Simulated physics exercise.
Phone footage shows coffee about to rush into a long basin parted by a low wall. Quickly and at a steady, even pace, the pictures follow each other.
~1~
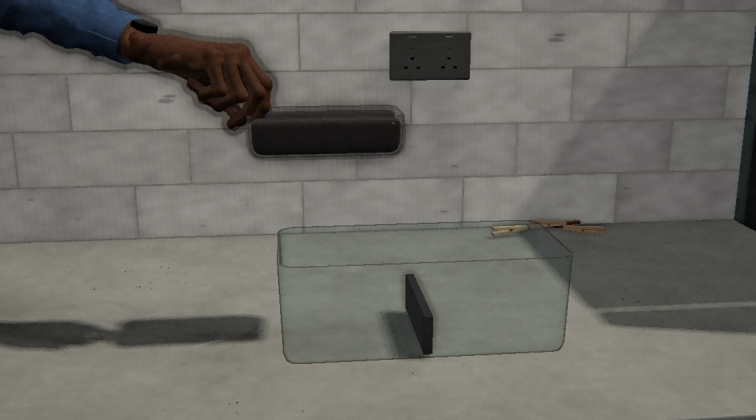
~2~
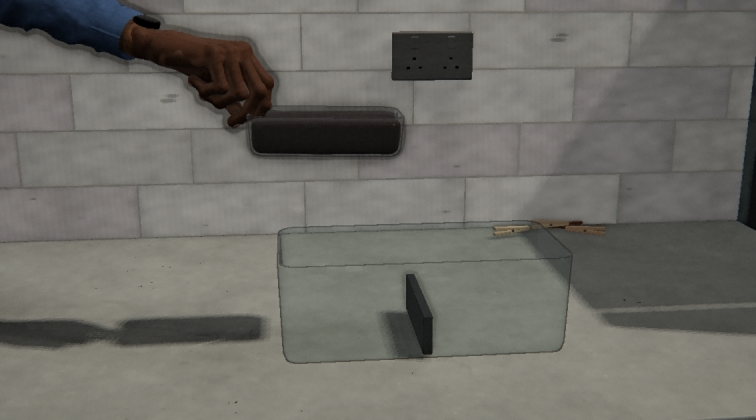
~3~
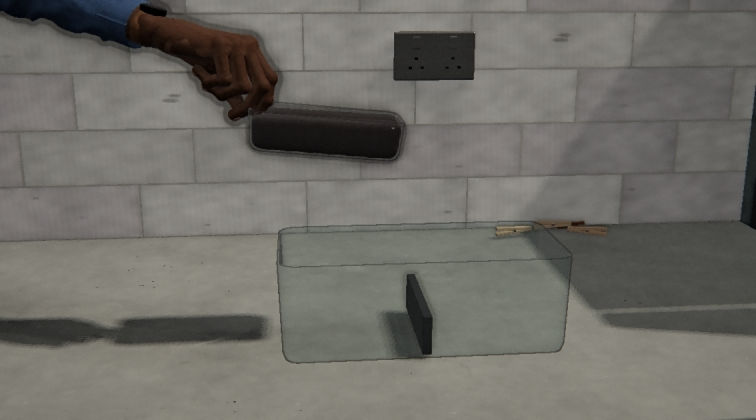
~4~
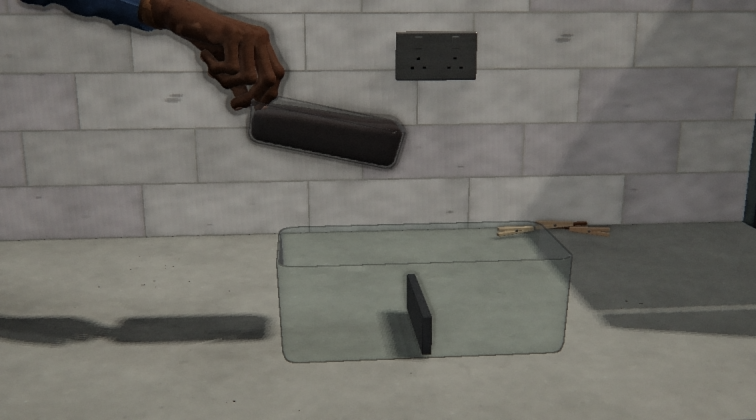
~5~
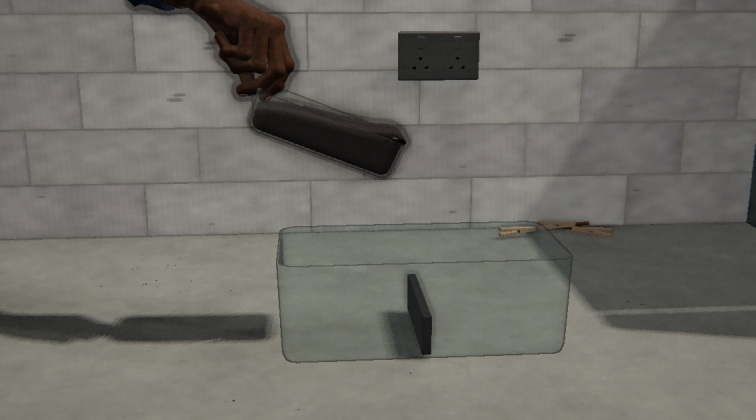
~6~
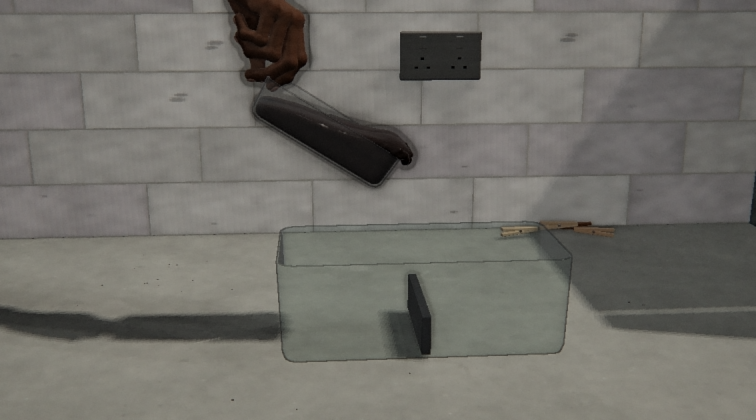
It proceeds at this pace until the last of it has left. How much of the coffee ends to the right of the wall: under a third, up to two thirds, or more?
The share right of the wall does go past two thirds.
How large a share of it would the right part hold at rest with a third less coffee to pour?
Near 80 %.
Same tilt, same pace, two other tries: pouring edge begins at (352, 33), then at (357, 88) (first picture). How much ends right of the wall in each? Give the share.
Roughly 60 per cent, then roughly 30 per cent.
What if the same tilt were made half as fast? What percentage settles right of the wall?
It comes to some 80 per cent.
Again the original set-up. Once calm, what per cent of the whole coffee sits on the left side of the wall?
Roughly 15 %.
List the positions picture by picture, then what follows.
In the first picture, it leans 0°; its right rim is at (399, 112); the coffee meets the walls at (251, 119) and (397, 116); the long basin's rim runs from (279, 248) to (554, 239); the wall's top is at (419, 295).
In the second picture, it leans 1°; its right rim is at (400, 114); the coffee meets the walls at (252, 118) and (398, 117).
In the third picture, it leans 6°; its right rim is at (401, 120); the coffee meets the walls at (253, 114) and (398, 121).
In the fourth picture, it leans 13°; its right rim is at (401, 129); the coffee meets the walls at (254, 110) and (400, 126).
In the fifth picture, it leans 22°; its right rim is at (400, 141); the coffee meets the walls at (255, 106) and (386, 129); 3 per cent is over the edge.
In the sixth picture, it leans 32°; its right rim is at (397, 154); the coffee meets the walls at (257, 101) and (373, 130); 11 per cent is over the edge.
A moment on, the oblong tub is tipped on its side and 6 per cent is still to pour, 3 is left of the wall and 63 right of it.
Next, the oblong tub is tipped right over and 1 per cent is still to pour, 11 is left of the wall and 82 right of it.
Then the oblong tub is tipped right over and 0 per cent is still to pour, 16 is left of the wall and 81 right of it.
Later the oblong tub is tipped right over and 0 per cent is still to pour, 17 is left of the wall and 81 right of it.
In the end 17 per cent lies left of the wall, 81 right of it and 2 outside.
